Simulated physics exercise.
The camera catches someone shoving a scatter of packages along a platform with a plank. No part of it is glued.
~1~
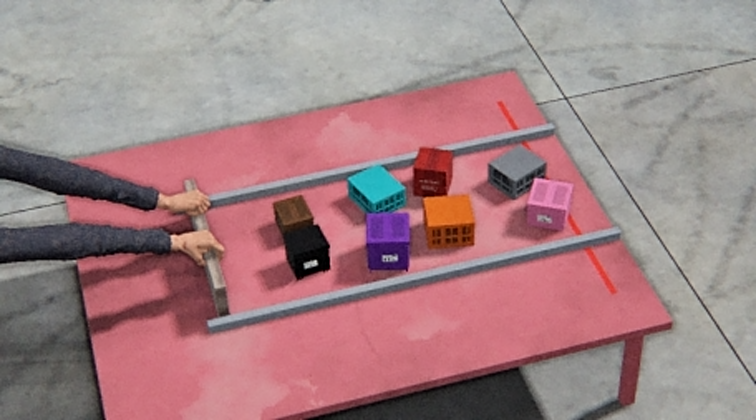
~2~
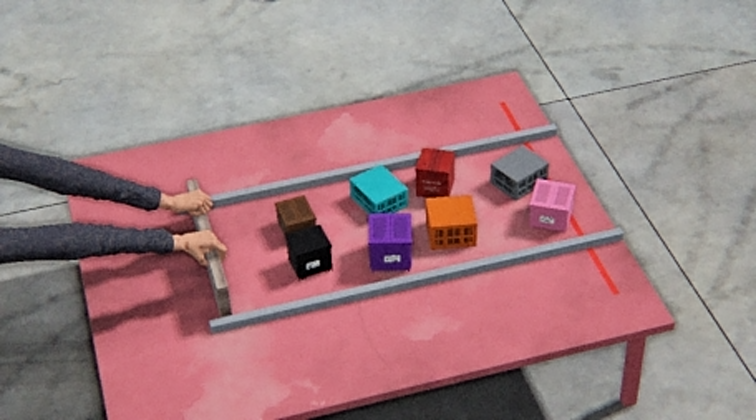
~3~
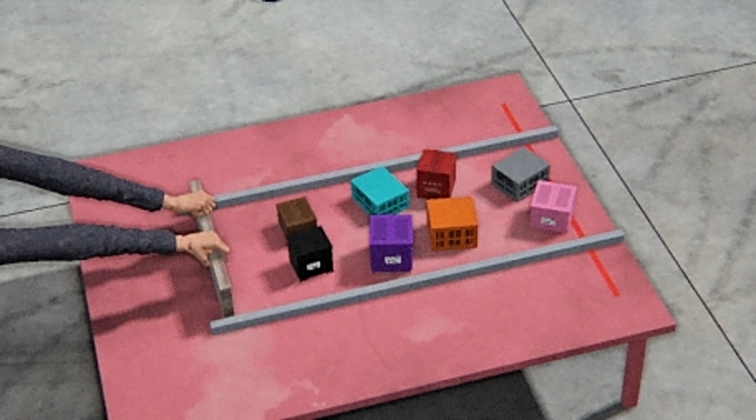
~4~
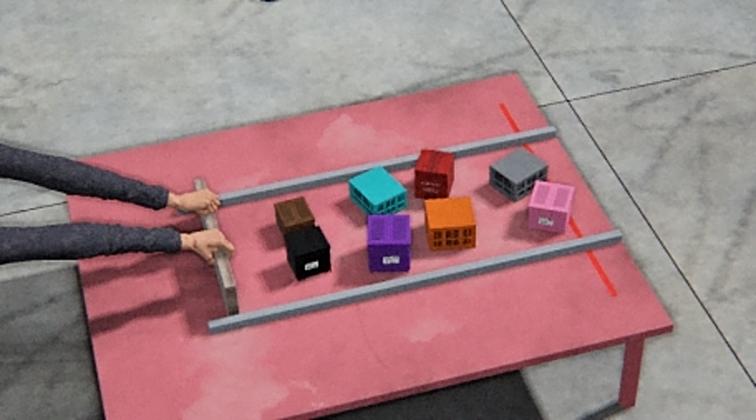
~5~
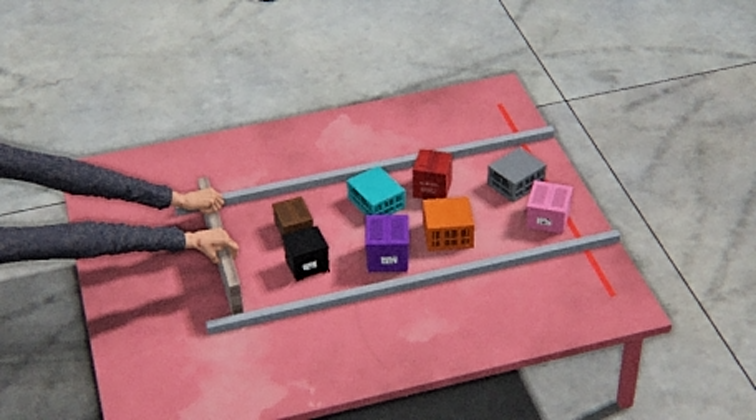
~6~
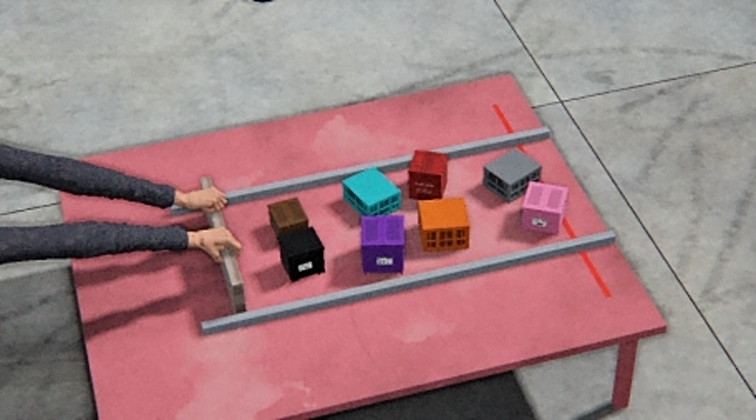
A plank held by two hands slides slightly to the right between two grey rails on a pink table, while the scattered brown, black, turquoise, purple, red, orange, grey and pink crates ahead of it stay in place, untouched.
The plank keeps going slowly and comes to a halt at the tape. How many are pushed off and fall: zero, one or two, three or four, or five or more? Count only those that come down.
Five or above go over.
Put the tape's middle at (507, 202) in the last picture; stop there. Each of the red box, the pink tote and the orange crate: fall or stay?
Check: The red box takes the fall; the pink tote takes the fall; the orange crate takes the fall.
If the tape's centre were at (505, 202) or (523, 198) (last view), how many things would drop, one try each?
So it's 4 the first time and 4 the second time.
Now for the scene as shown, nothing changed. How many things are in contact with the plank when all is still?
It adds up to 2.
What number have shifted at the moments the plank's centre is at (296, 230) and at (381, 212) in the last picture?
Up to then 2, and up to the other point 6.
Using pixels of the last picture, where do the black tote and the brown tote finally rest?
Positions - first (576, 197), then (552, 167).
A little later, none off yet; pink tote at rest near (544, 209); grey crate at rest near (512, 175); red box at rest near (428, 176).
Next, none off yet; pink tote shifted about its own width near (587, 198); grey crate shifted about its own width near (557, 168); red box shifted well along near (508, 158).
When it is over, the number that fall off is five or more; down, purple tote, turquoise crate, orange crate, red box, grey crate and pink tote.
